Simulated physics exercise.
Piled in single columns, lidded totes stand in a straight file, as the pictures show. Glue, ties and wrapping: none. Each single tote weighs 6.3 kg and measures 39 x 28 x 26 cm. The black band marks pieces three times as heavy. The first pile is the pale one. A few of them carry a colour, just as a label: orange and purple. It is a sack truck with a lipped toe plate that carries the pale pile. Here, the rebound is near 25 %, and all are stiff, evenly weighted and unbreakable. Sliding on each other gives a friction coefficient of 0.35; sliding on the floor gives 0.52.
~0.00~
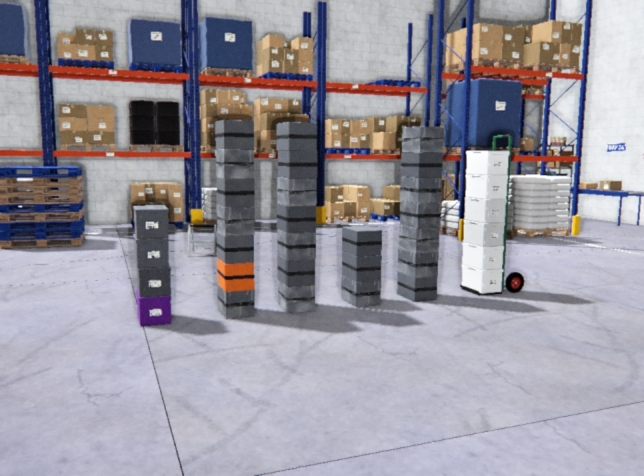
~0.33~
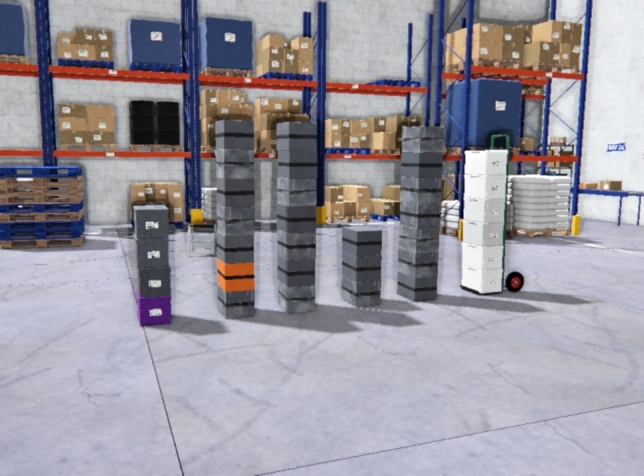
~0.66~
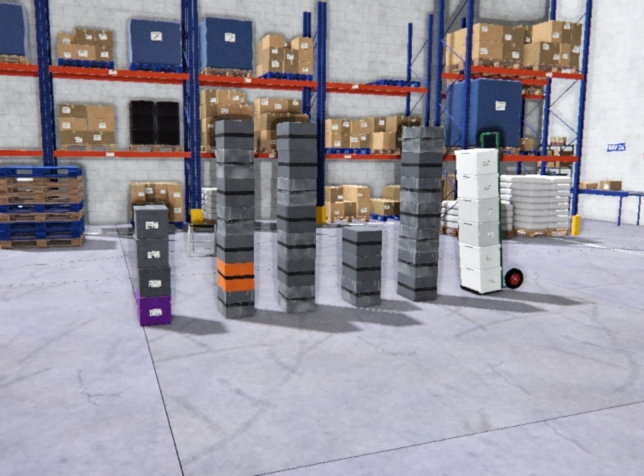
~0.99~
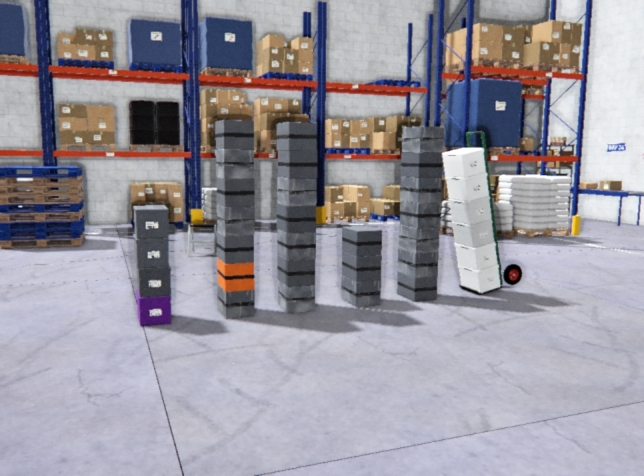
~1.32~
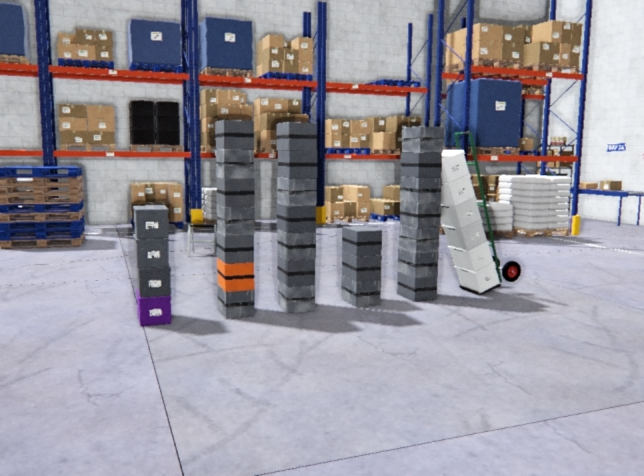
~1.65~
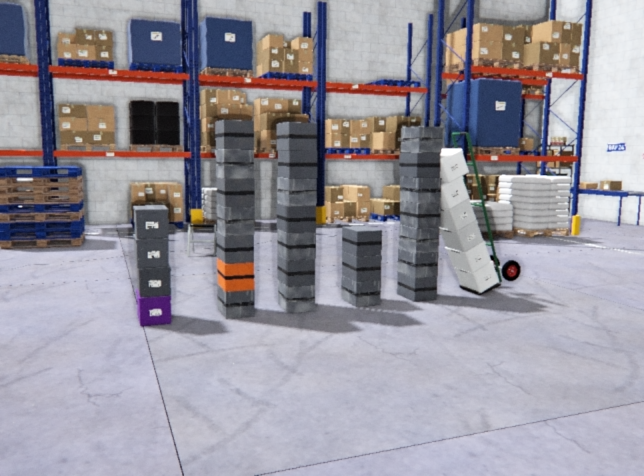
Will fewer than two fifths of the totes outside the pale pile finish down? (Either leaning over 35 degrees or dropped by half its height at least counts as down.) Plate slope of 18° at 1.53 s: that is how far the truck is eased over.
Yes, under two fifths of them.
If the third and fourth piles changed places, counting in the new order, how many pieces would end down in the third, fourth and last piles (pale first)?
Down per pile: Third 0, fourth 0, last 0.
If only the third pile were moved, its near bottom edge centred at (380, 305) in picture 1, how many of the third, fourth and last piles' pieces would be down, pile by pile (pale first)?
Third 0, fourth 0, last 0 down.
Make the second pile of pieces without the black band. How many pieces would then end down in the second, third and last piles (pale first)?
Second 7, third 3, last 4.
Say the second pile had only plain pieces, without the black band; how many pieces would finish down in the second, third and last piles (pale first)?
Down at the end: Second pile 7, third pile 3, last pile 4.
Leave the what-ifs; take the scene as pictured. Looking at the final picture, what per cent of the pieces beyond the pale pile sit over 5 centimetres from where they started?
The shifted ones make up 0 per cent.
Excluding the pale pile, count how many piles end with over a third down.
The answer is 0.
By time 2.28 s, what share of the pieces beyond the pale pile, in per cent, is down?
0 per cent.
After 1.71 s, 0 of the pale pile down; none of the 28 other totes down.
At rest (2.6 s), 0 of the pale pile down; none of the 28 other totes down; orange tote unmoved; purple tote unmoved. That is 0 per cent. As the last picture would show them, middles, orange tote near (236, 273), purple tote near (154, 306).
